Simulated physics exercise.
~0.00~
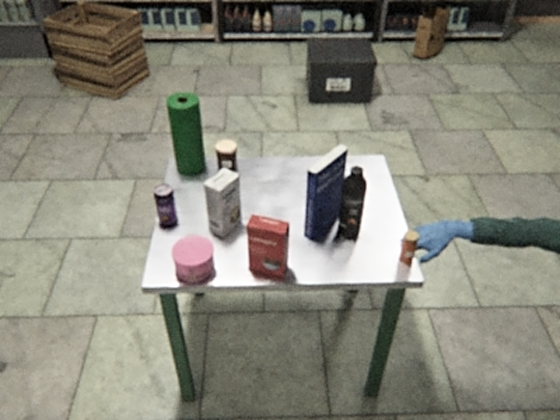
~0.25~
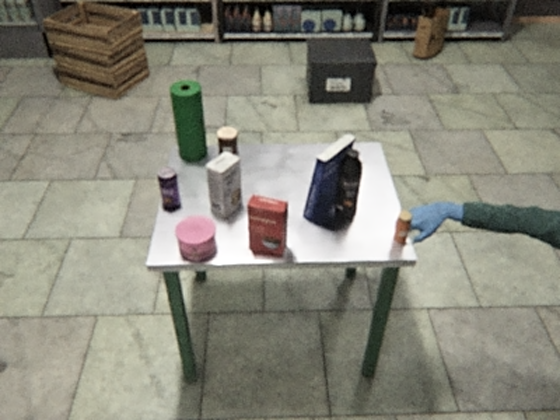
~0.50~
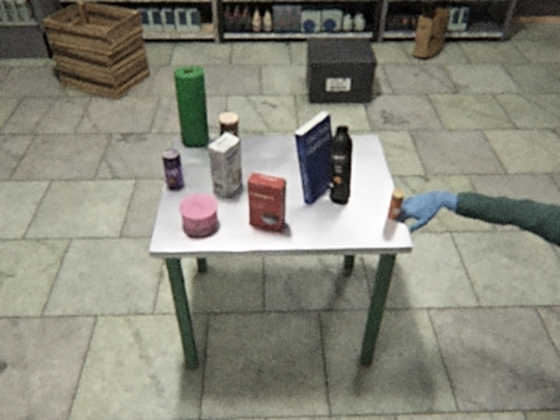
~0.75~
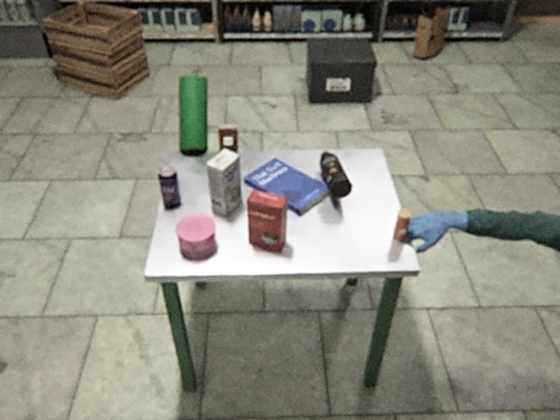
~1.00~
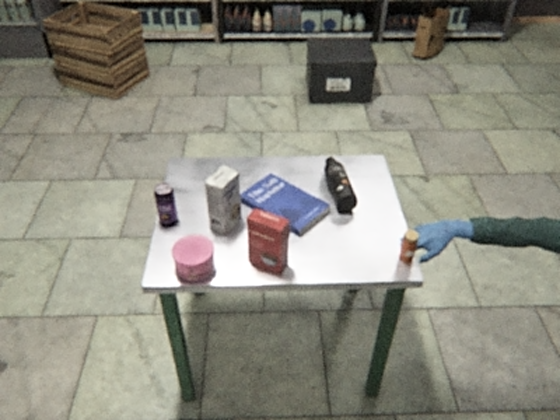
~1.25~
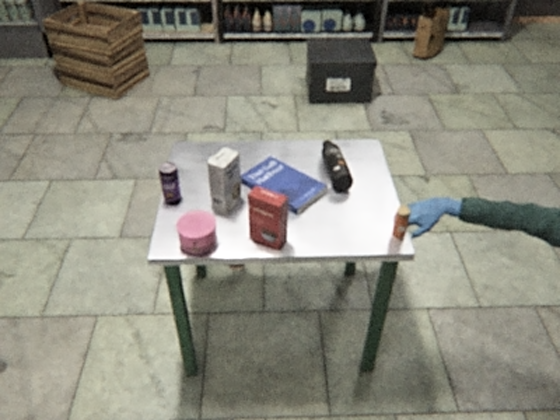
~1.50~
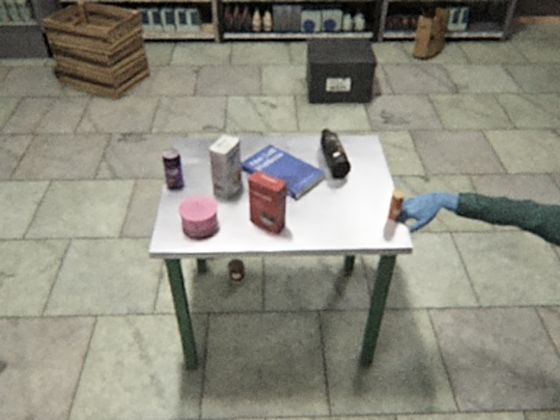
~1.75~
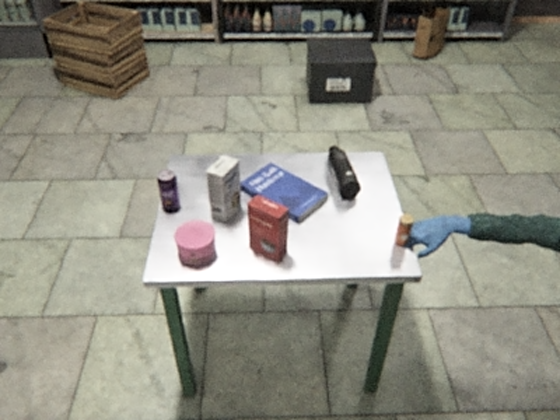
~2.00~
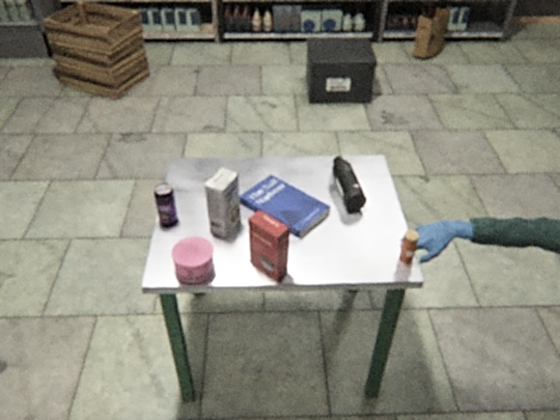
In a room with stone floor tiles and shelves along the back, a blue-gloved hand at the right holds the edge of a small white table crowded with containers. The table jerks away from the viewer, and the things on it ride along, still standing. As it starts back, the blue book falls flat, the black bottle tips onto its side, and the green roll and brown jar lean at the far edge, then drop off. The table moves away and back again, with the jar glimpsed on the floor beneath. Finally the red packet, white packet, purple can and pink tub remain in place beside the toppled book and bottle.
